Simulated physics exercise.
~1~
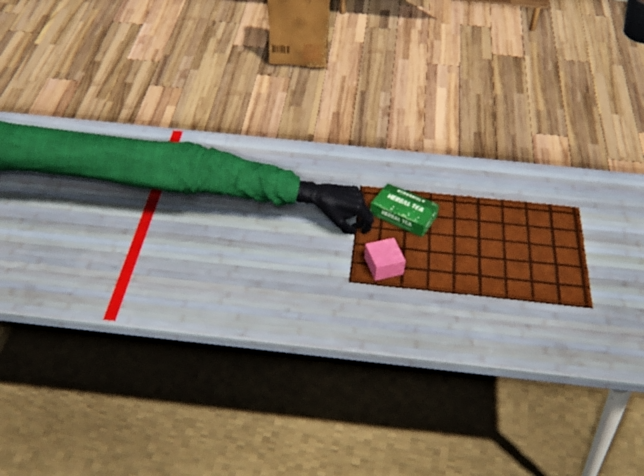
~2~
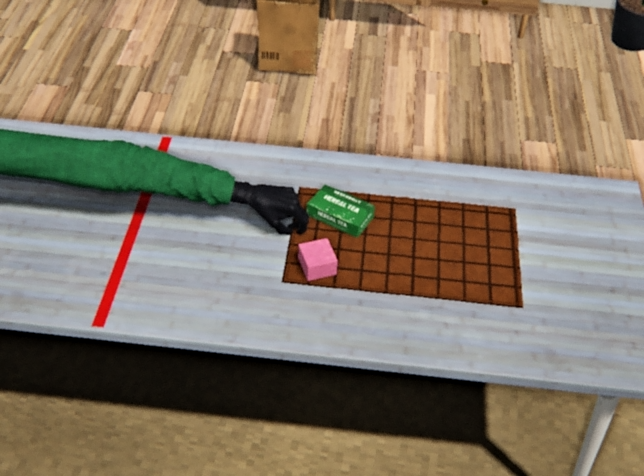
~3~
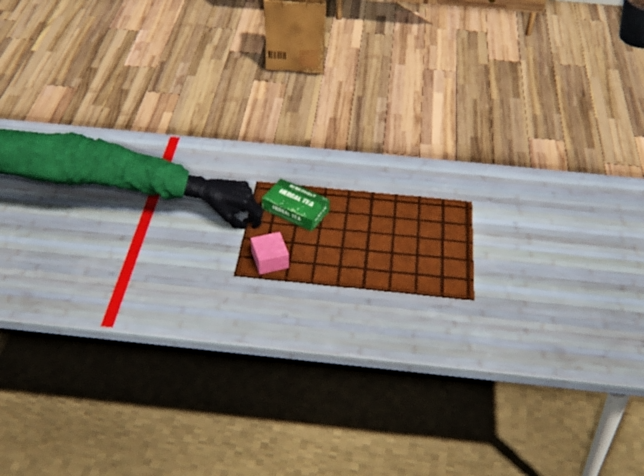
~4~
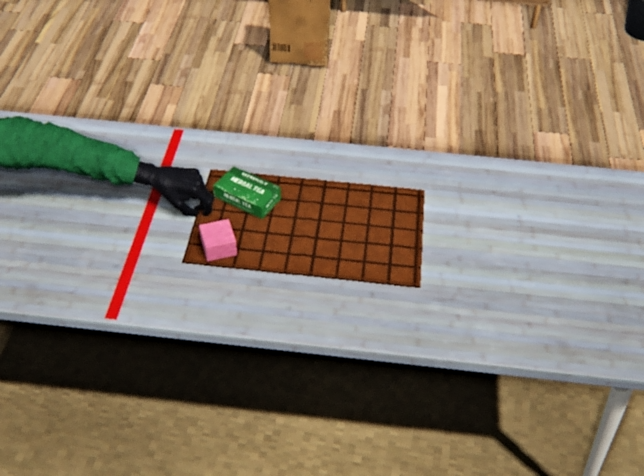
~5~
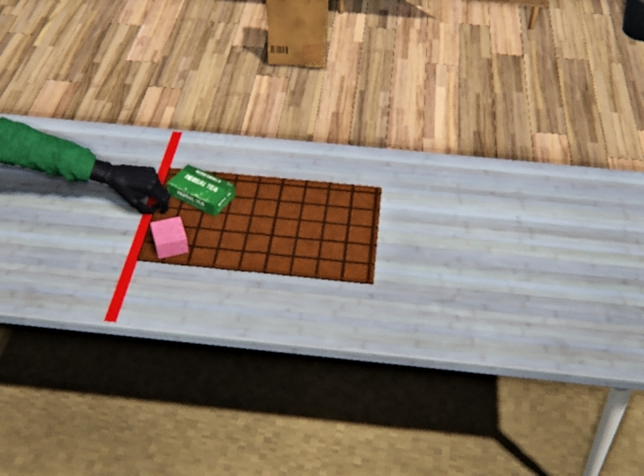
A gloved hand draws the brown mat left to the red tape, both items aboard.
